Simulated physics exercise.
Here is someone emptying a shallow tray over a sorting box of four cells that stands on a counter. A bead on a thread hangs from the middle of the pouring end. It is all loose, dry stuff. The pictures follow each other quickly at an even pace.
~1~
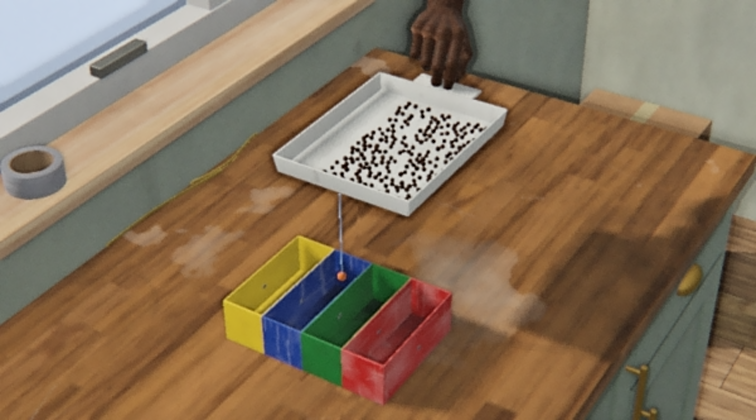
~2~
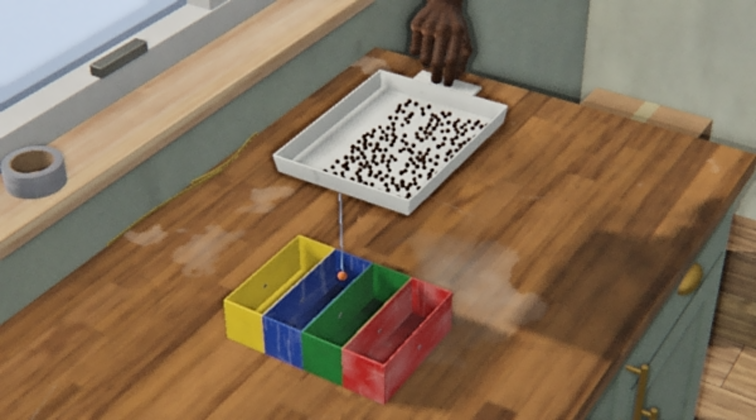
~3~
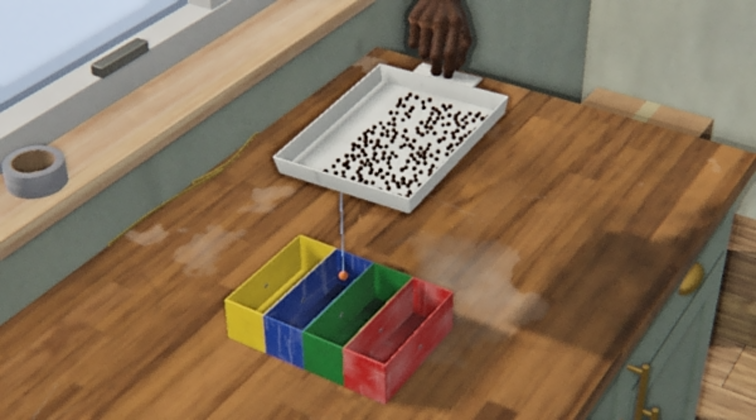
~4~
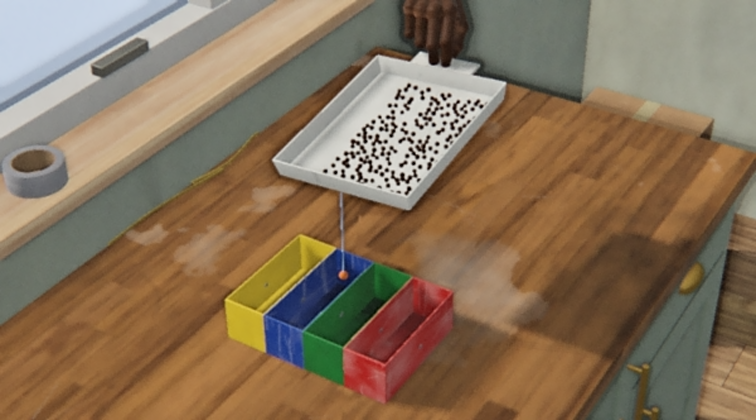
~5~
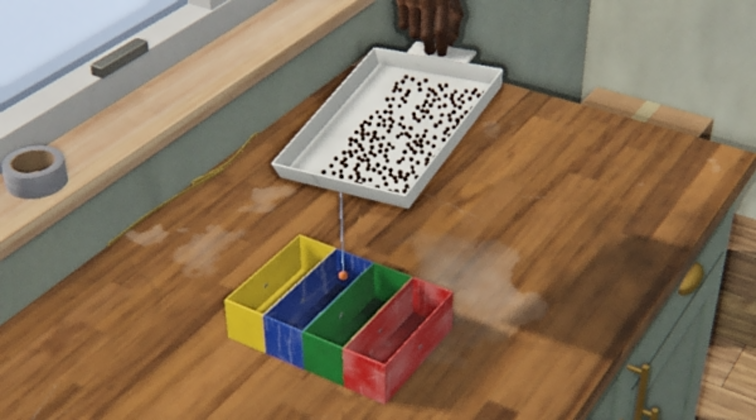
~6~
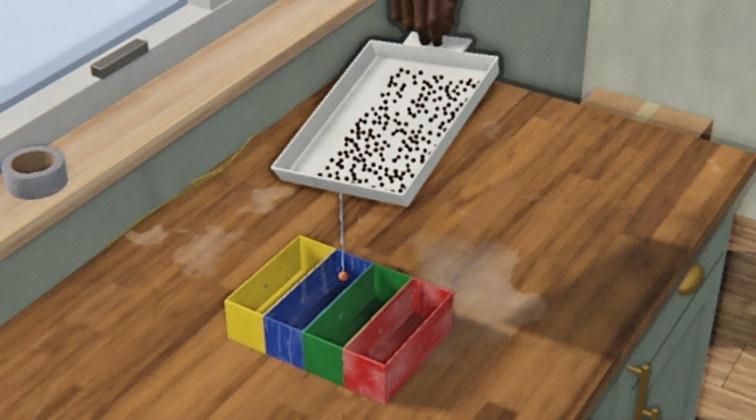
At the start, a hand holds a shallow white tray of small dark berries level above a box of yellow, blue, green and red cells, a bead hanging on a thread. The hand then raises the far end, steepening the tray as its left pouring corner dips slightly and some berries shift.
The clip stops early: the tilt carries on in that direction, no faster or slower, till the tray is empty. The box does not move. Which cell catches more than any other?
The yellow one ends fullest.
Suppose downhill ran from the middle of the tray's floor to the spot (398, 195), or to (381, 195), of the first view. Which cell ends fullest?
The first try: The red cell. The second: The red cell.
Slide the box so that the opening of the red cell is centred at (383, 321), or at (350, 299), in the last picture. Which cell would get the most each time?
First yellow, then that blue cell.
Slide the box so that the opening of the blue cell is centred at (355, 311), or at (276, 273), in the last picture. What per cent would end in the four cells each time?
First some 0, then 100 per cent.
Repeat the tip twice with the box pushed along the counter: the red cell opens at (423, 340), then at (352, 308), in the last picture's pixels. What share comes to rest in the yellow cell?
About 10 and 0 per cent.
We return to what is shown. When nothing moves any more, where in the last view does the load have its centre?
Near (283, 305).
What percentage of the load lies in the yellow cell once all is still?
Close to 90 per cent.
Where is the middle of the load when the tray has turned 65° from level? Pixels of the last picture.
Close to (309, 177).
Soon, tray tipped steeply; nearly all on the tray; a stray few in the yellow cell; a small part falling or outside the box.
A while on, tray tipped past a quarter turn; about a third on the tray; about a third in the yellow cell; about a third falling or outside the box.
Towards the end, tray tipped past a quarter turn; nearly all in the yellow cell; a small part falling or outside the box.
Finally, tray tipped past a quarter turn; nearly all in the yellow cell; none in the red cell; none in the green cell; none in the blue cell; a small part outside the box.
